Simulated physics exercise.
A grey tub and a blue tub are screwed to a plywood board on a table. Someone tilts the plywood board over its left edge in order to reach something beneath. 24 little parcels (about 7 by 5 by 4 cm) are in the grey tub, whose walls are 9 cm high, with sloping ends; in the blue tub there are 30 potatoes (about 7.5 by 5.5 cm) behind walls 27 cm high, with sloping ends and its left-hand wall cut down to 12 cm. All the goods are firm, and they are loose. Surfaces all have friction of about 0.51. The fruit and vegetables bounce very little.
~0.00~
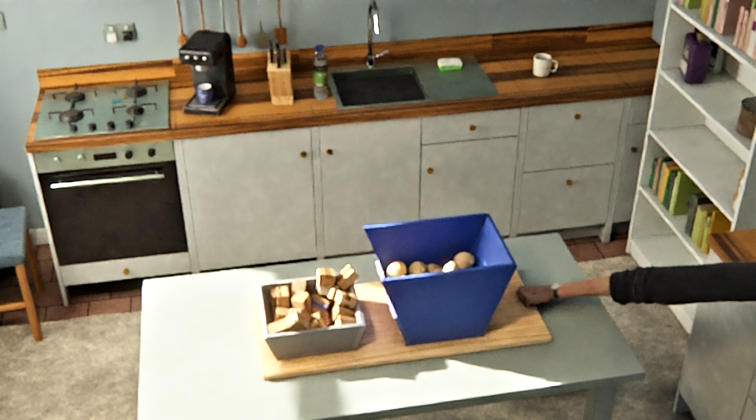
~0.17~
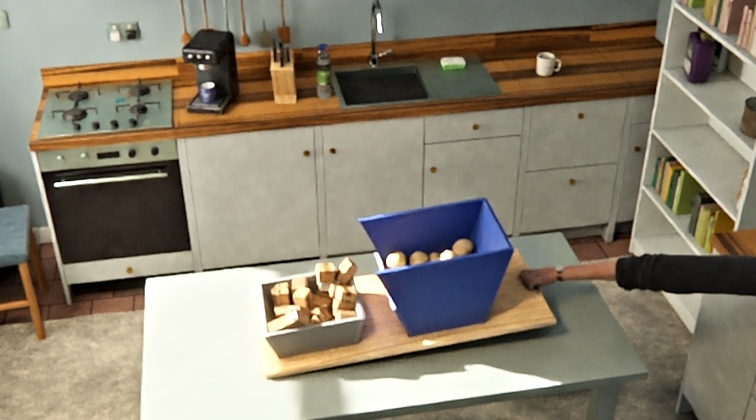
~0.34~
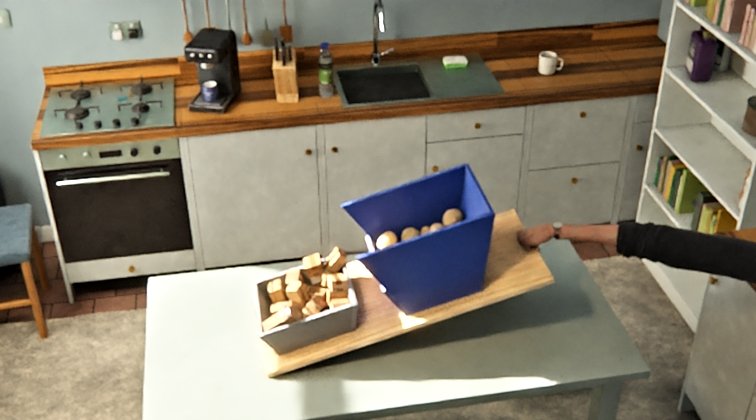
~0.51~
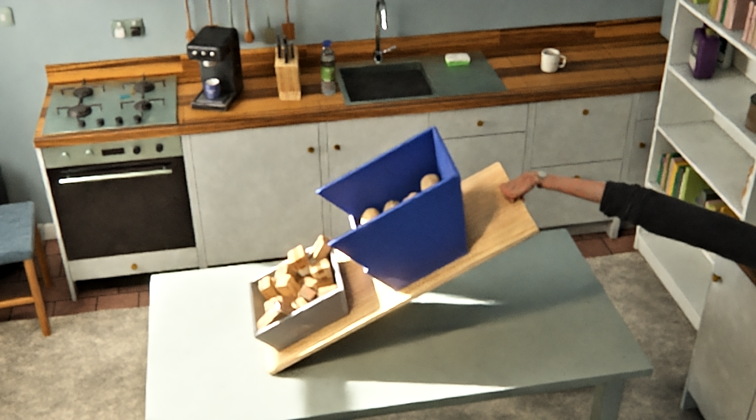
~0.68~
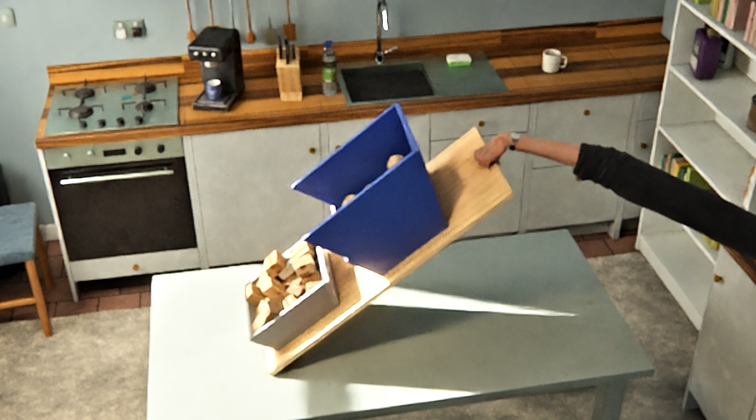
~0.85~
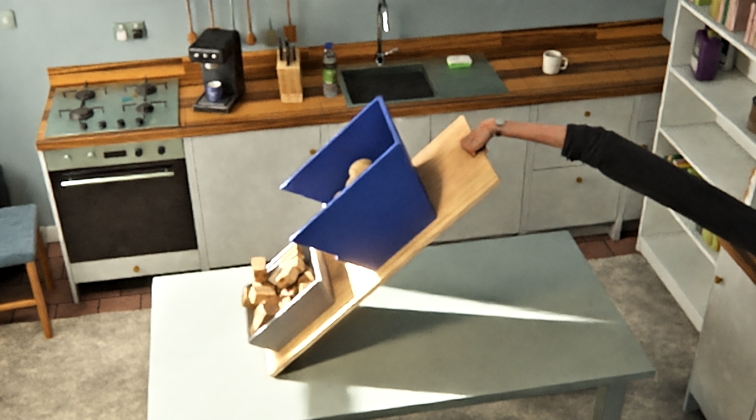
In a kitchen, a hand steeply raises the right end of a board holding two tubs.
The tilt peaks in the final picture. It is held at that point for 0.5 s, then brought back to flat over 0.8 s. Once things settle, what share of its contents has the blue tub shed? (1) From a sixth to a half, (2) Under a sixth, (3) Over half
Option 2: Under a sixth.
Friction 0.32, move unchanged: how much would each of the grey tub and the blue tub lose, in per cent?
That would cost the grey tub 10 and the blue tub 10 per cent of the load.
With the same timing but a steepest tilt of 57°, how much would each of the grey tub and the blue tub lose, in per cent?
Grey tub 20, blue tub 50 per cent.
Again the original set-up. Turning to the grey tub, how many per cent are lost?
Grey tub: 0%.
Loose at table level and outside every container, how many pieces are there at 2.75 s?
Some 1 pieces.
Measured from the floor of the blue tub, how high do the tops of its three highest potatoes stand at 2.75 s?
I'd say near 15 cm.
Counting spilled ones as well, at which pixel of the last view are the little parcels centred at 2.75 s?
Centre: Around (313, 313) px.
After 1.15 s, tilt 42°; the grey tub has all 24 and the blue tub is down by 1 of 30.
After 1.53 s, tilt 37°; the grey tub has all 24 and the blue tub is down by 2 of 30.
After 2.07 s, tilt 1°; the grey tub has all 24 and the blue tub is down by 2 of 30.
Outcome (at 2.75 s), the grey tub has all 24 and the blue tub is down by 2 of 30. Asked share, 2 of 30, 7 per cent.
